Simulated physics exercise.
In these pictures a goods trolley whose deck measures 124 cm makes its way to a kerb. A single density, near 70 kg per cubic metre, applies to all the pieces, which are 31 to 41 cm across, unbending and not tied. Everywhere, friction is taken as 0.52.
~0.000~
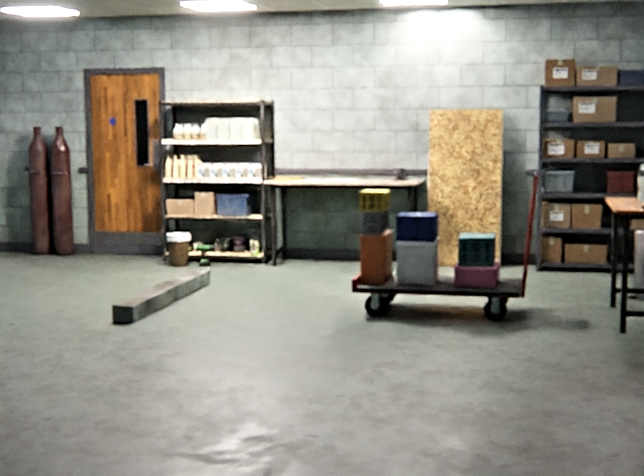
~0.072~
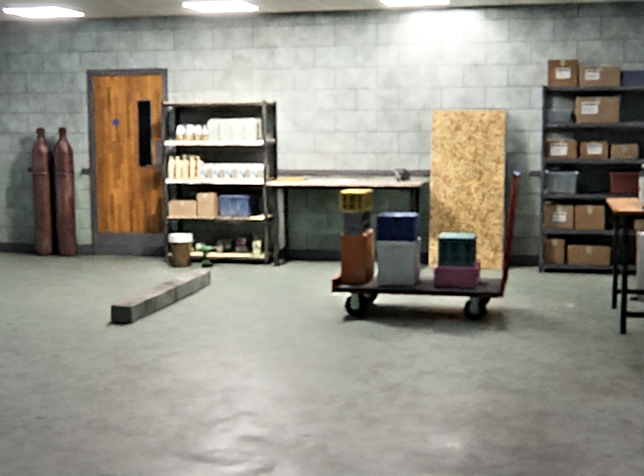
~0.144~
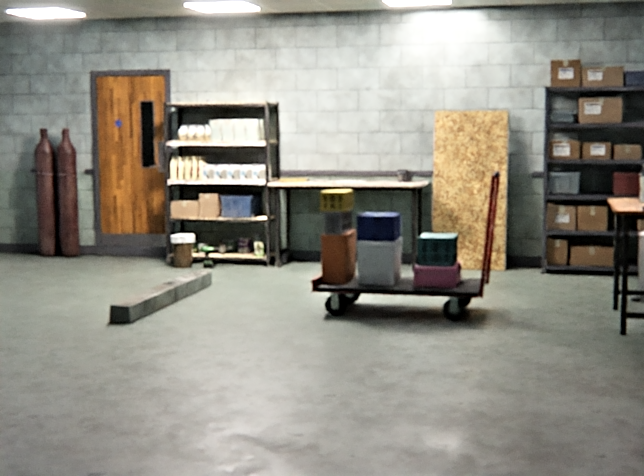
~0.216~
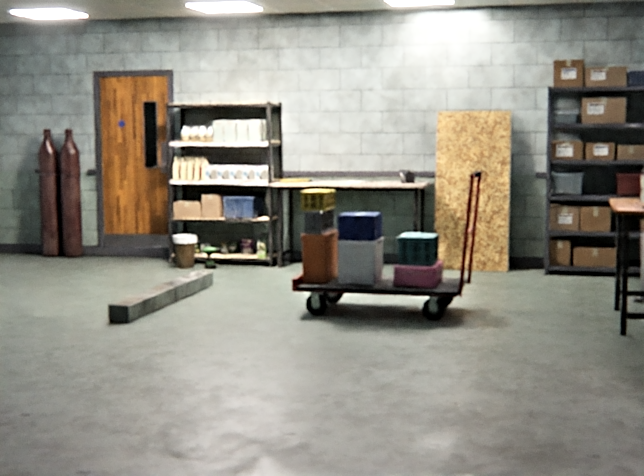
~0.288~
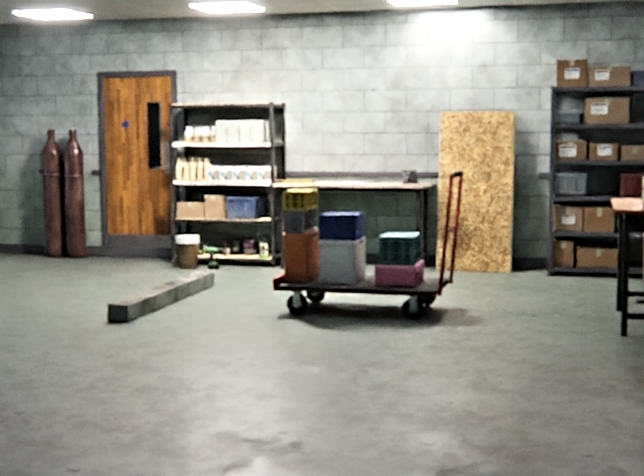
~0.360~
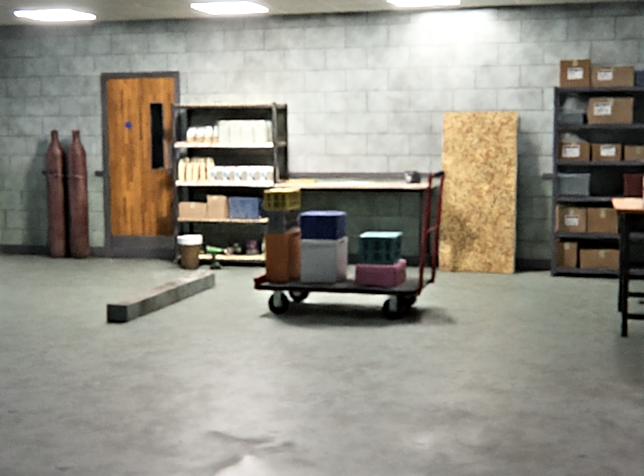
A loaded flatbed trolley stands out on the grey concrete floor of a block-walled storeroom, seen from the side across the open space. It carries a yellow crate above an orange-brown box at left, blue over grey mid-deck, and teal over magenta near the red handle, with a low grey kerb farther left. The trolley rolls steadily left with nobody visible pushing, its load riding along unshifted, while the camera drifts slightly left.
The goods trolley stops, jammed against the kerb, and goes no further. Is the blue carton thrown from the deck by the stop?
Afterwards it will still be resting on the deck.
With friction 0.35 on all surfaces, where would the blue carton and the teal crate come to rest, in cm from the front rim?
Result - blue: 30 behind; teal: 70 behind.
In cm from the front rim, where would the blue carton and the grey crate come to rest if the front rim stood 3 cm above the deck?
So the blue load stays 10 behind while the grey load ends up 70 past the front rim.
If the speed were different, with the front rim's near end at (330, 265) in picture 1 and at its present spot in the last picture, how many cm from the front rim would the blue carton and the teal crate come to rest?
Rest positions: Blue 40 cm behind rim; teal 80 cm behind rim.
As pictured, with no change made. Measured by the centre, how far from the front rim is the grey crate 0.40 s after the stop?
Past the rim, near 55 cm.
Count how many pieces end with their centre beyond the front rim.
2.
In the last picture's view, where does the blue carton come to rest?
Roughly at (210, 223).
After 0.79 s the deck stops.
After 1.19 s the blue carton is 28 cm behind the rim, tilted 10°, near (196, 222) in the last picture's view.
After 1.59 s the blue carton is 38 cm behind the rim, tilted 0°, near (208, 223) in the last picture's view.
When all is still (1.8 s), past the rim, grey crate and yellow crate; behind it, orange tote, white tote, pink toolbox, blue carton and teal crate.
